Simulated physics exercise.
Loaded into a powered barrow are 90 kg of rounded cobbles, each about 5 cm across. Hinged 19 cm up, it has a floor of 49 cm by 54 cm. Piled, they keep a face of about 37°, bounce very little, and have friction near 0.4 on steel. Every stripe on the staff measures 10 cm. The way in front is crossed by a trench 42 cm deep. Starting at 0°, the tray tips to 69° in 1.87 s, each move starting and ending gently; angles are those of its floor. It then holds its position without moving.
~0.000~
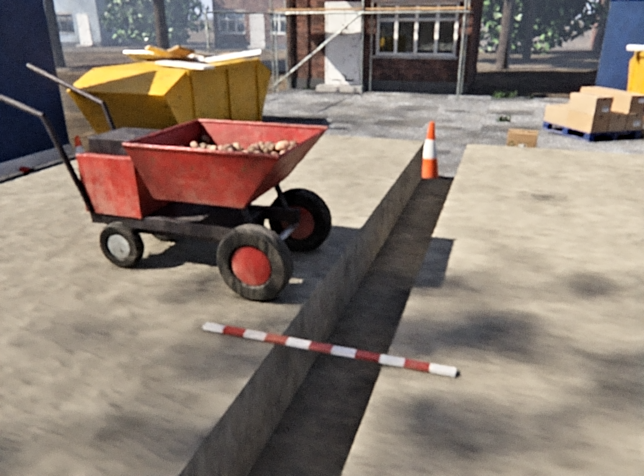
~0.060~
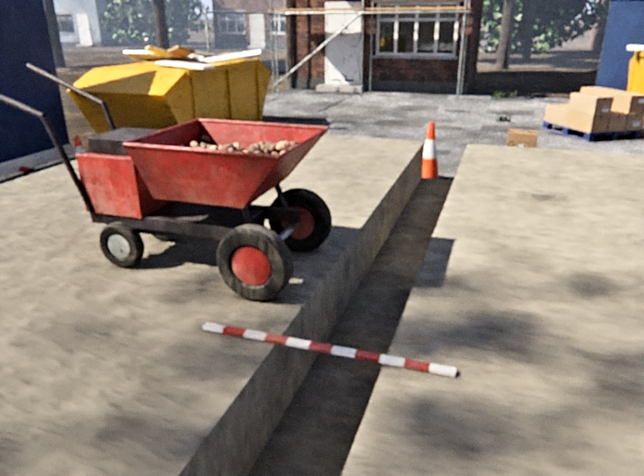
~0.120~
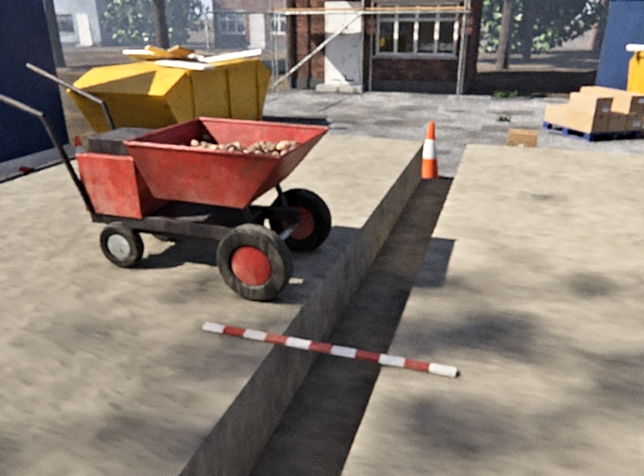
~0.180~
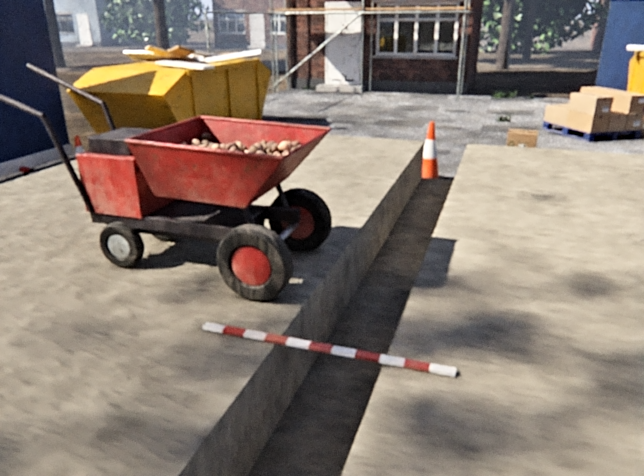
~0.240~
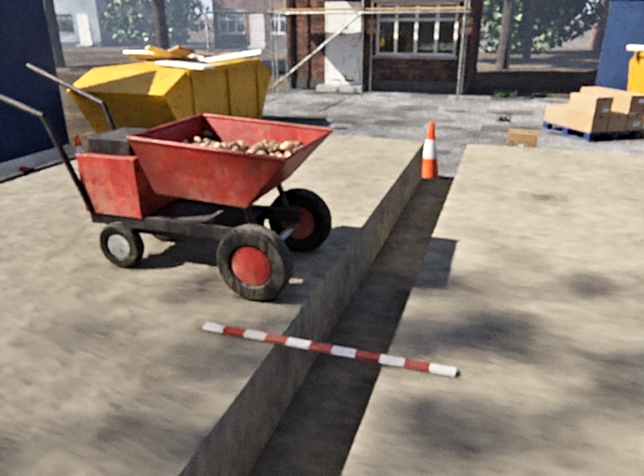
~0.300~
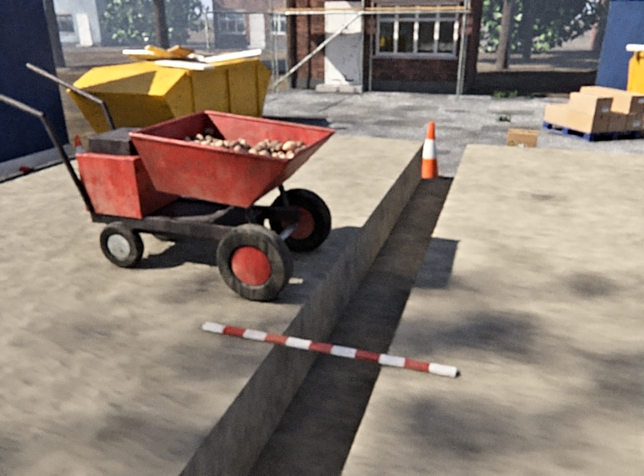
On a sunlit building site, a red barrow loaded with rounded stones stands to the left of a narrow trench, with a striped staff lying across the gap. The barrow stays in place as its tray, level at first, slowly tilts a little toward the right, its rear edge lifting slightly.
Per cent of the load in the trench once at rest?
About 58 %.
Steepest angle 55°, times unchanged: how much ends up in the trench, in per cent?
Share in trench: Approx. 35%.
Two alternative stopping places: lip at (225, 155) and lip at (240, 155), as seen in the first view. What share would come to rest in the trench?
About 100 per cent from the first spot, about 100 from the second.
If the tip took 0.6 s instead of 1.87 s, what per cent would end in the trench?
30 per cent.
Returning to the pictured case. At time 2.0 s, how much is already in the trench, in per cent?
By that point it's something like 20 in a hundred.
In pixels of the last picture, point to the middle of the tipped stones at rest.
Their middle lands near (401, 346).
After 1.4 s the floor is at 58°; 100 % in the tray; the foremost stones are at (376, 224).
After 2.0 s the floor is at 69°; 55 % in the tray, 19 % in the trench, 26 % past the trench; the foremost stones are at (479, 296).
After 2.3 s the floor is at 69°; 23 % in the tray, 34 % in the trench, 43 % past the trench; the foremost stones are at (548, 298).
After 4.3 s the floor is at 69°; 0 % in the tray, 58 % in the trench, 42 % past the trench; the foremost stones are at (582, 303).
